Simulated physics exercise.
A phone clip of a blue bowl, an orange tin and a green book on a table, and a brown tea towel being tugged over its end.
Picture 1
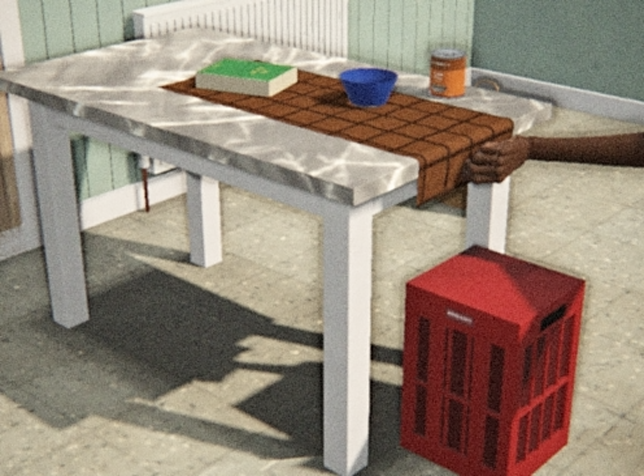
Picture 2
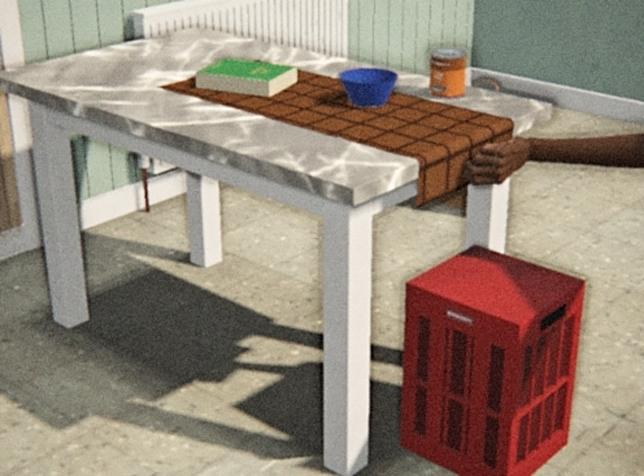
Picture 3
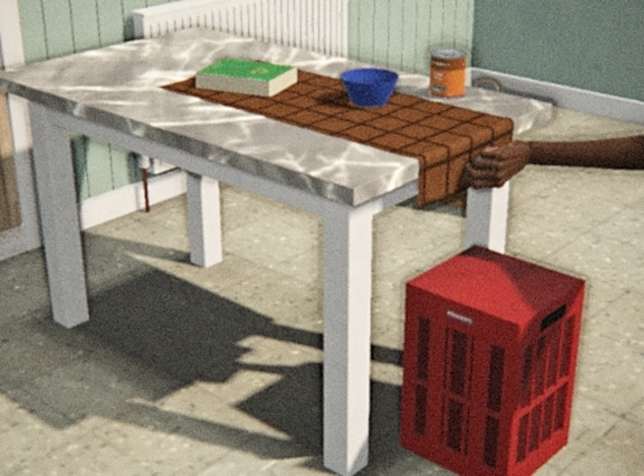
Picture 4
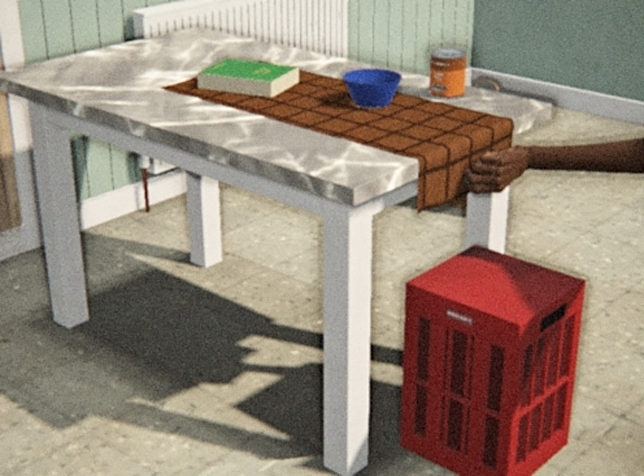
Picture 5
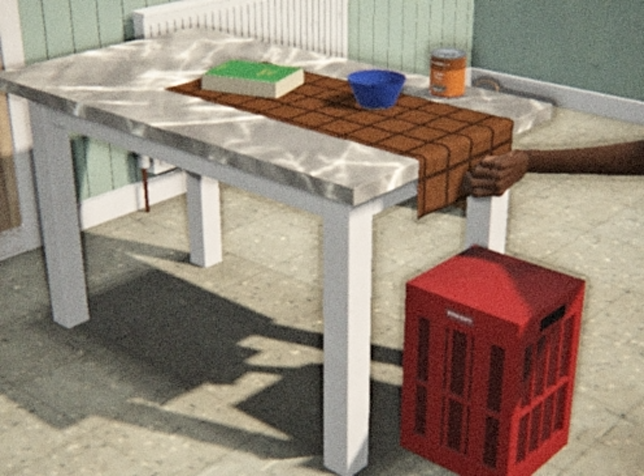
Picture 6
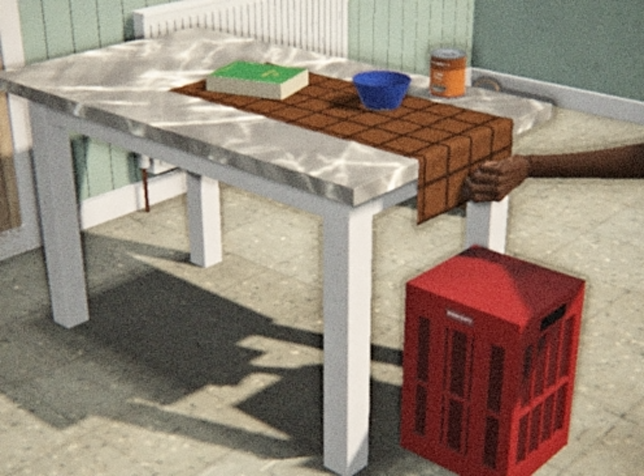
A brown checked cloth is tugged slowly over the table's right end by a hand, its hanging edge lowering slightly as the green book and blue bowl shift a little to the right with it, while the orange tin stays still.
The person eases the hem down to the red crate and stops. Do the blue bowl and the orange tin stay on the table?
The blue bowl stays on the table. The orange tin remains up there.
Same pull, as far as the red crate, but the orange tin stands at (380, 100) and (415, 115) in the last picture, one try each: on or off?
First, it remains up there; second, it comes down.
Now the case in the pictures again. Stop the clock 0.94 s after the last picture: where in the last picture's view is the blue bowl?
At about (428, 103).
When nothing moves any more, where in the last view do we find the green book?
Near (306, 92).
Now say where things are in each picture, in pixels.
In the first frame, tea towel end (417, 208); blue bowl (369, 75); orange tin (449, 53); green book (247, 69); top of the crate (499, 299).
In the second frame, tea towel end (416, 208), far hem (157, 88); orange tin (449, 53); orange tin stands beside the cloth.
In the third frame, tea towel end (417, 210); blue bowl (370, 76).
In the fourth frame, tea towel end (416, 214), far hem (159, 88); orange tin (449, 53).
In the fifth frame, tea towel end (417, 220); blue bowl (377, 77).
In the sixth frame, tea towel end (416, 226), far hem (167, 90); blue bowl (382, 78); orange tin (449, 53); top of the crate (499, 299).
Then, 0.44 s on from there, hem going down; bowl carried along near (401, 97); tin in place.
Then, 0.94 s on from there, hem on the crate; bowl carried along near (428, 103); tin in place.
In the end, hem on the crate; bowl carried along near (438, 106); tin in place. The blue bowl remains up there and the orange tin keeps clear of the edge.
